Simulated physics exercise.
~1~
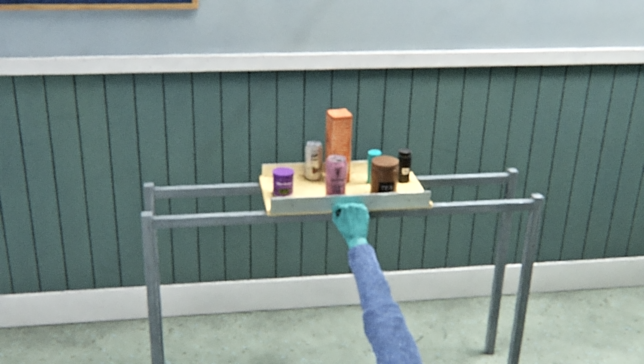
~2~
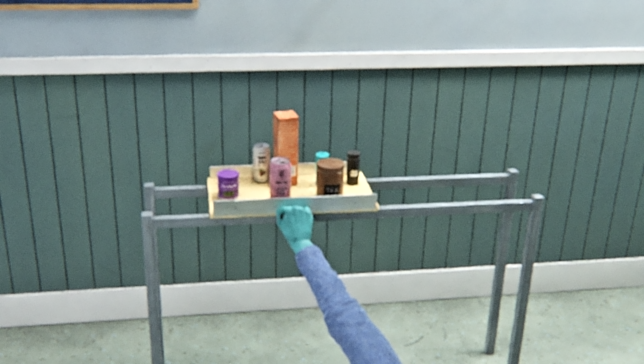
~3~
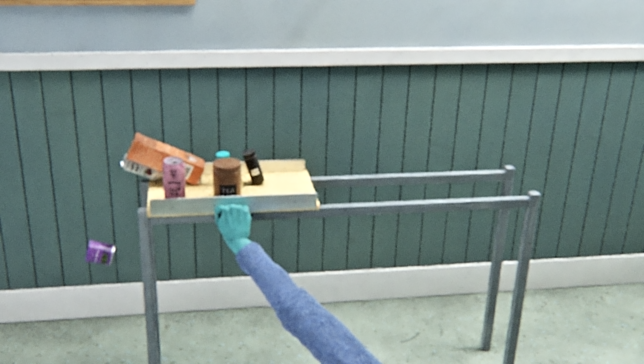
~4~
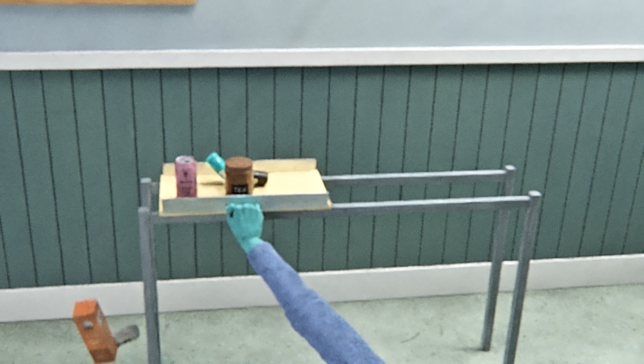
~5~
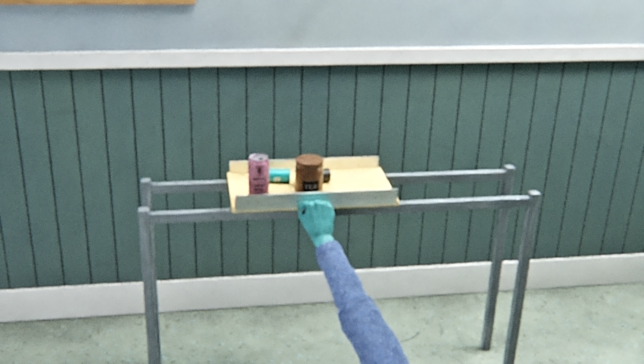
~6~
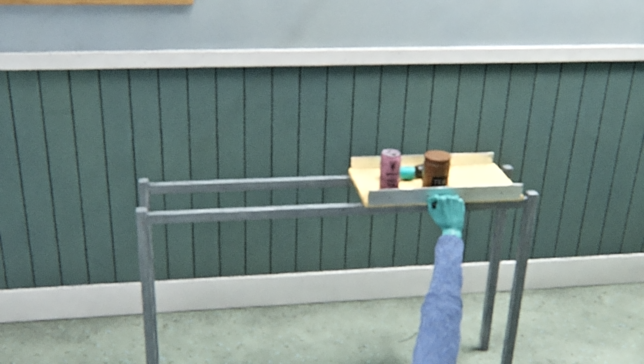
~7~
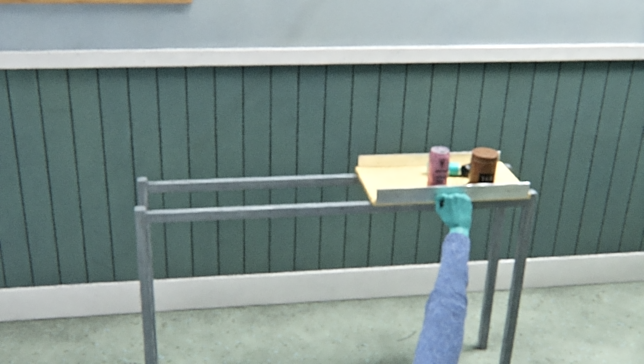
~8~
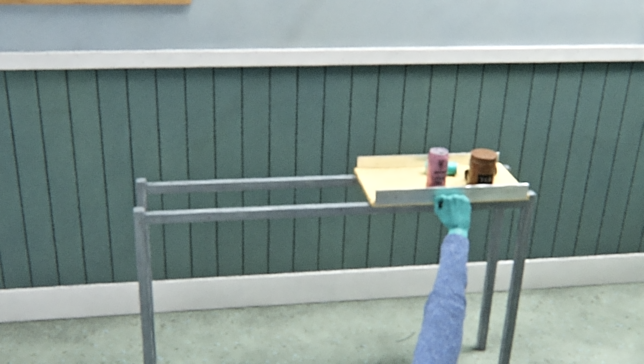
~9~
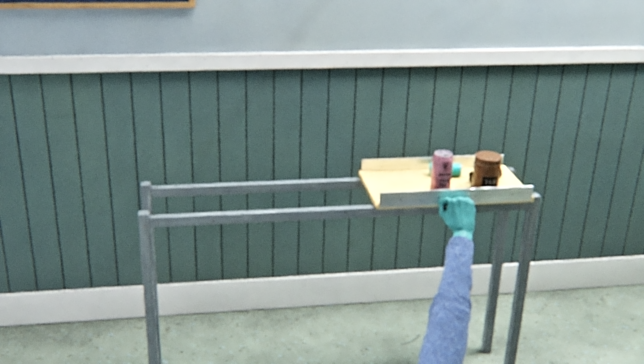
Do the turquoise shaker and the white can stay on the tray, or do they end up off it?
They end differently. The turquoise shaker tips over but stays on the tray, while the white can goes off the left end and falls.
